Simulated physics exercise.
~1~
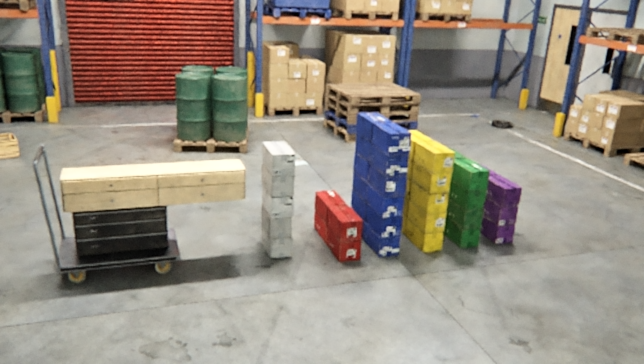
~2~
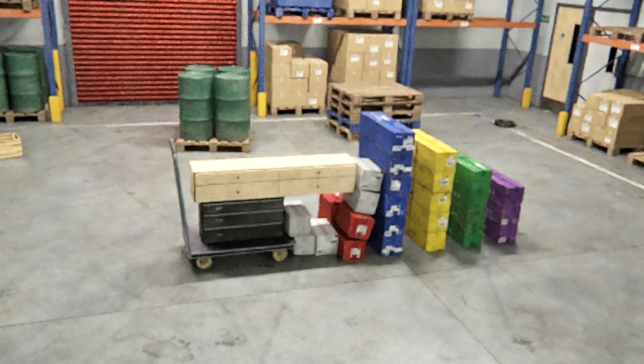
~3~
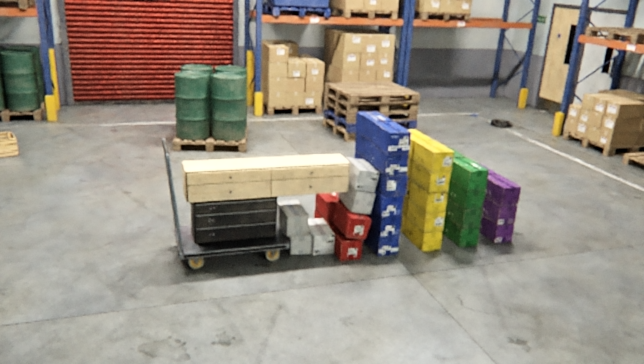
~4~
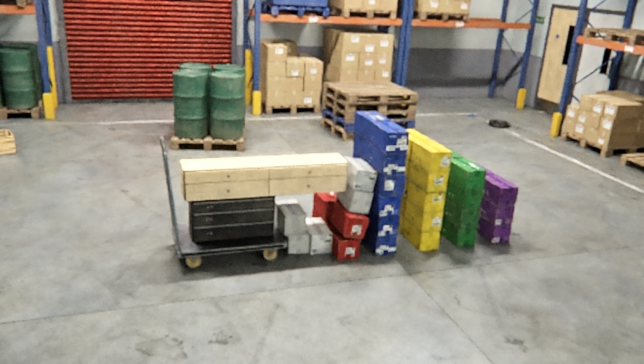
Loaded trolley rolling right in a warehouse, toppling the pale stack against the red parcels, which shift slightly but stay stacked.
